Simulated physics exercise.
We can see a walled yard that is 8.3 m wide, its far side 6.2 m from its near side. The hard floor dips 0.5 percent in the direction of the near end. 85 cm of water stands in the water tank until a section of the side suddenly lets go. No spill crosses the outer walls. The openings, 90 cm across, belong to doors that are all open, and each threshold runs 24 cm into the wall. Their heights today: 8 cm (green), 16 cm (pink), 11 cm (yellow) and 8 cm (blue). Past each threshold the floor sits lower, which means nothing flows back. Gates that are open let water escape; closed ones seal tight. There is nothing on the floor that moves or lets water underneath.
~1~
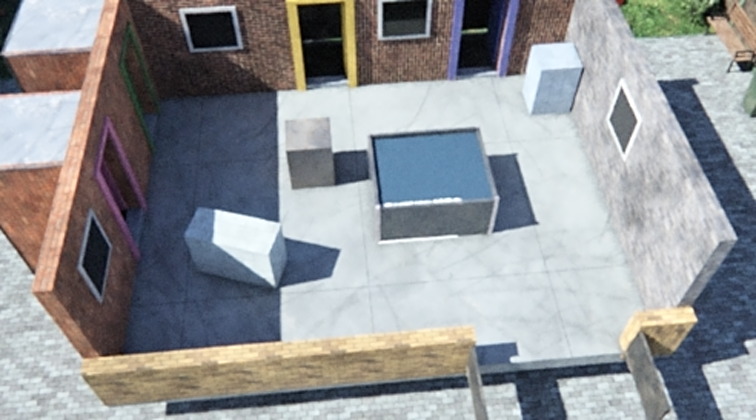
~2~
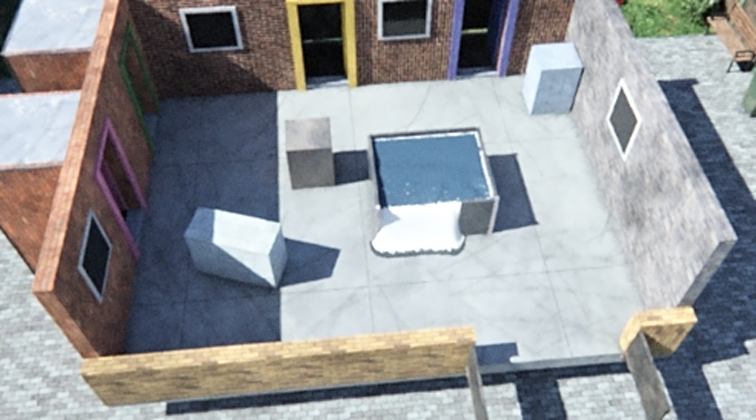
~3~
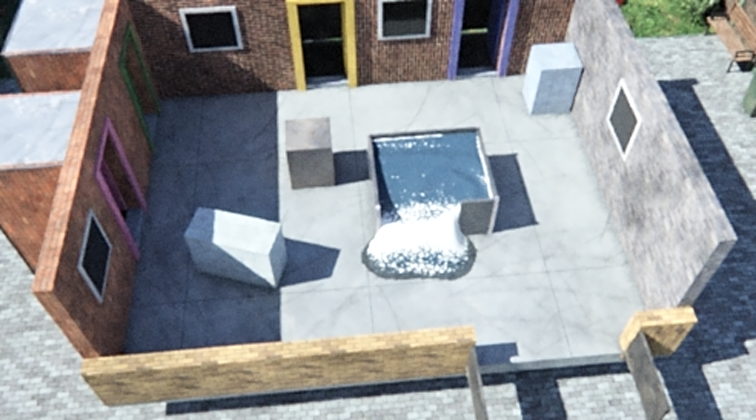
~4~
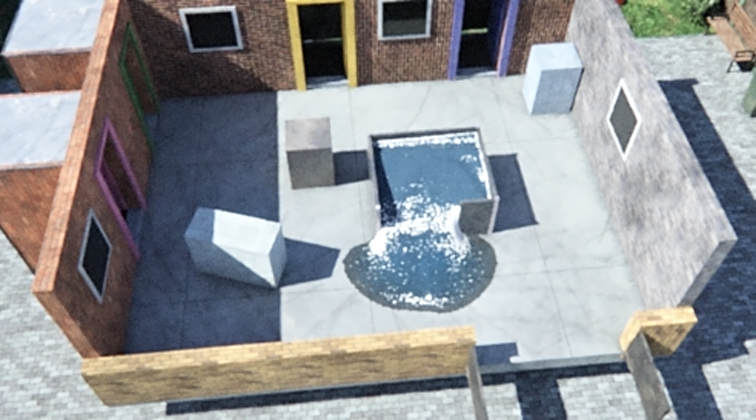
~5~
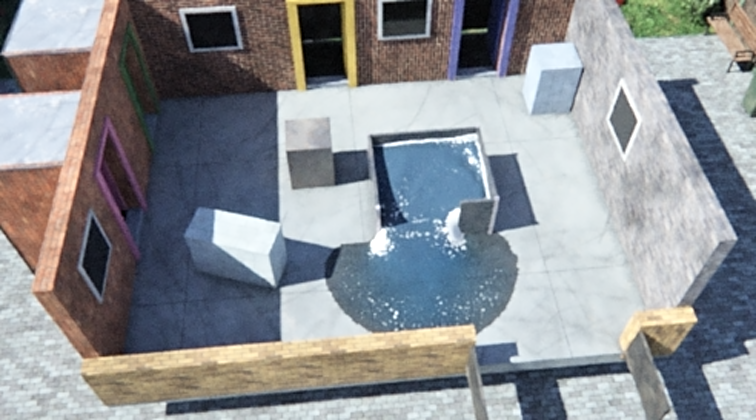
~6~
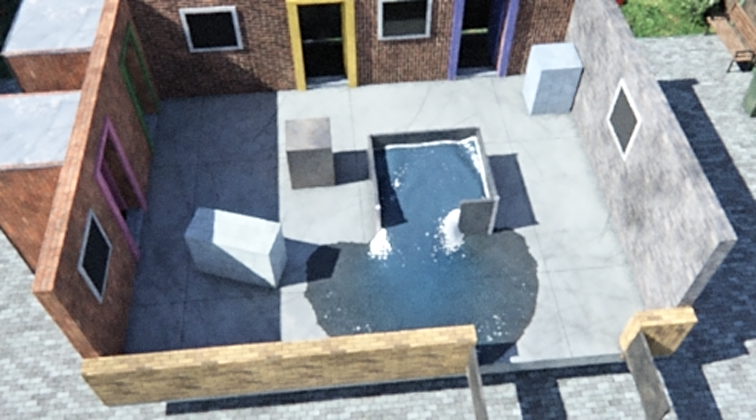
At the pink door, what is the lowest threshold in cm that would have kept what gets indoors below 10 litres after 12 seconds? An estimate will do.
Somewhere near 6.5 cm.
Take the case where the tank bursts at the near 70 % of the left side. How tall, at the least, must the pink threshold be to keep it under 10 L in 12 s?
Close to 38 cm at the least.
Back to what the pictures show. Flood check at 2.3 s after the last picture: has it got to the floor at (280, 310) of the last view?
At that moment it's submerged.
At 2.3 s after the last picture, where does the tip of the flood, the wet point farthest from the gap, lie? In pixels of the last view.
At about (120, 382).
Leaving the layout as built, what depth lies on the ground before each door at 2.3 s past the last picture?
In cm - green: 0, pink: 4, yellow: 0, blue: 0.
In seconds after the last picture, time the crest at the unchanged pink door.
Peak time: Around 3.0 s.
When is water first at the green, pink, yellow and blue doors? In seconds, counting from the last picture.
Green = 3.2 s, pink = 2.2 s, yellow = 5.5 s, blue = 8.0 s.
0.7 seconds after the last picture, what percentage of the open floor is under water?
Roughly 20 percent of the floor.
Then, 0.7 s after the last picture water covers 20 % of the floor, deepest (48 cm) near (416, 345); it has not reached the pink door.
Then, 2.3 s after the last picture water covers 30 % of the floor, deepest (32 cm) near (120, 382); 4 cm at the pink door, 0 litres in over its 16 cm threshold.
Then, 11.3 s after the last picture water covers 100 % of the floor, deepest (6 cm) near (120, 382); 4 cm at the pink door, 0 litres in over its 16 cm threshold.
At the pink door as built, the water peaked near 12 cm, 3.1 s after the last picture.
With a threshold of 5 cm, 20 litres would have come in within the 12 s; with 7 cm, 7 litres. So under 10 litres takes about 6.5 cm.
